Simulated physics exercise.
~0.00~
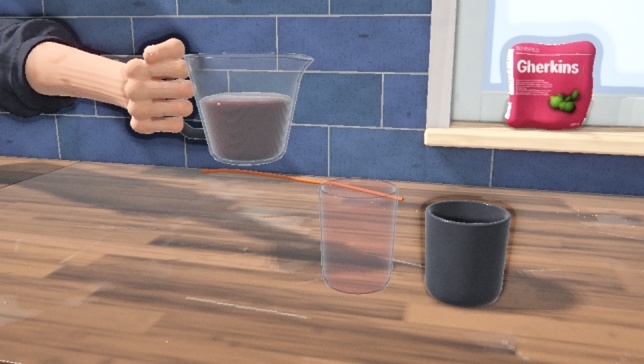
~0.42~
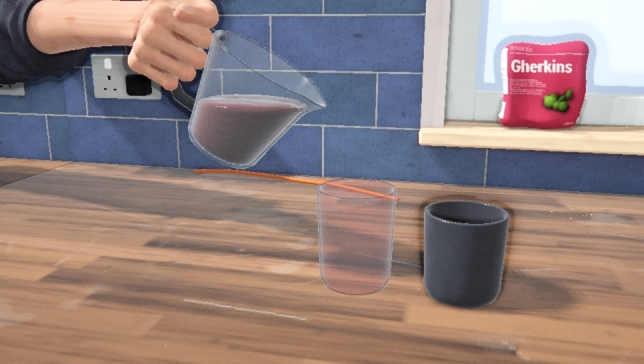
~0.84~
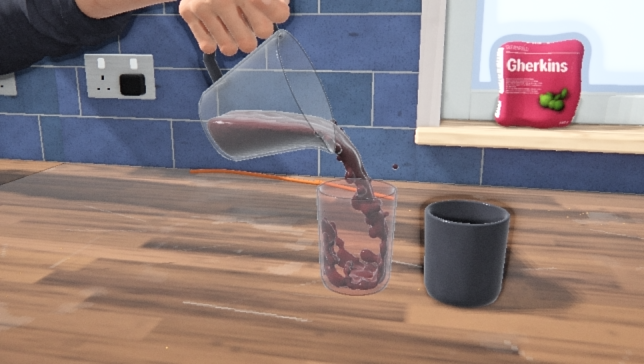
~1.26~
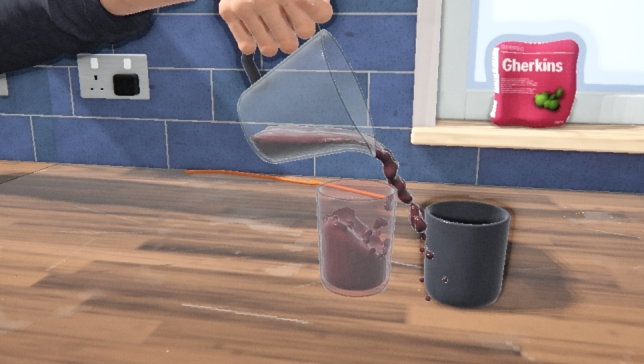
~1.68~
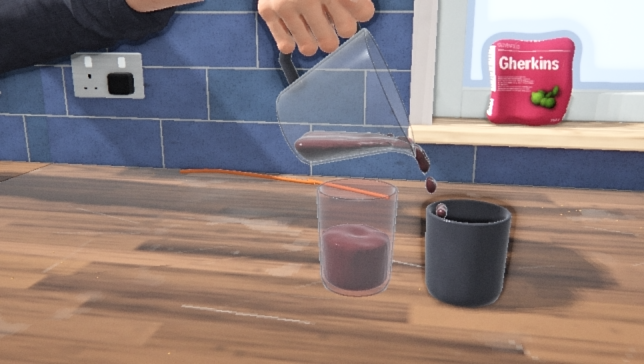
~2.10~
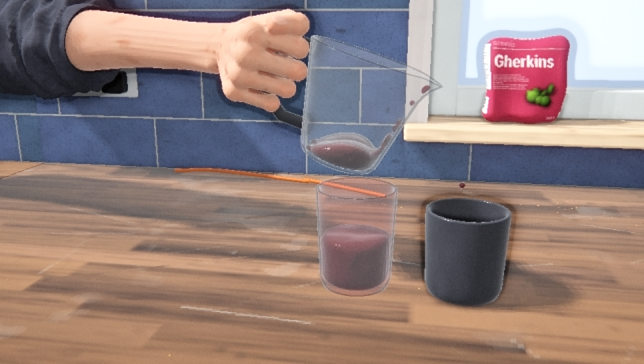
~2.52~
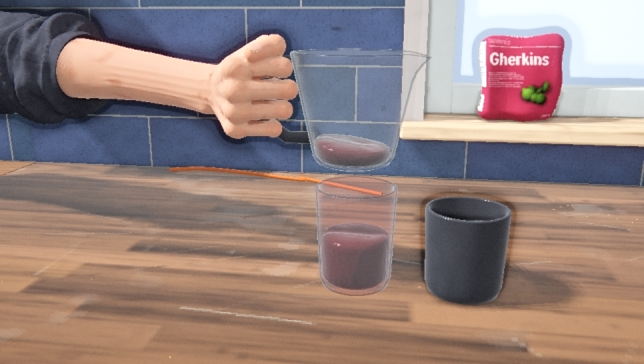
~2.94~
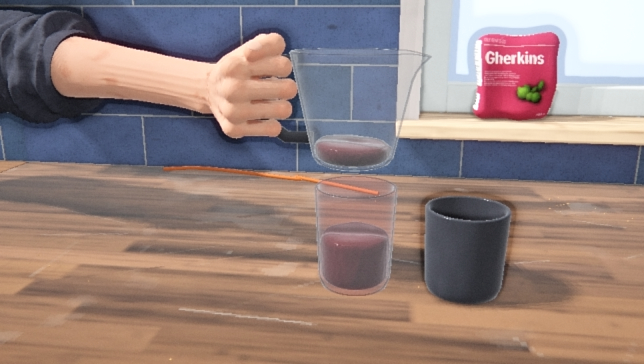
On a wooden kitchen counter, a hand tipped a clear jug of dark red wine over a glass, then moved right, pouring some toward a dark mug before levelling the jug, leaving the glass partly filled and a little wine in the jug.
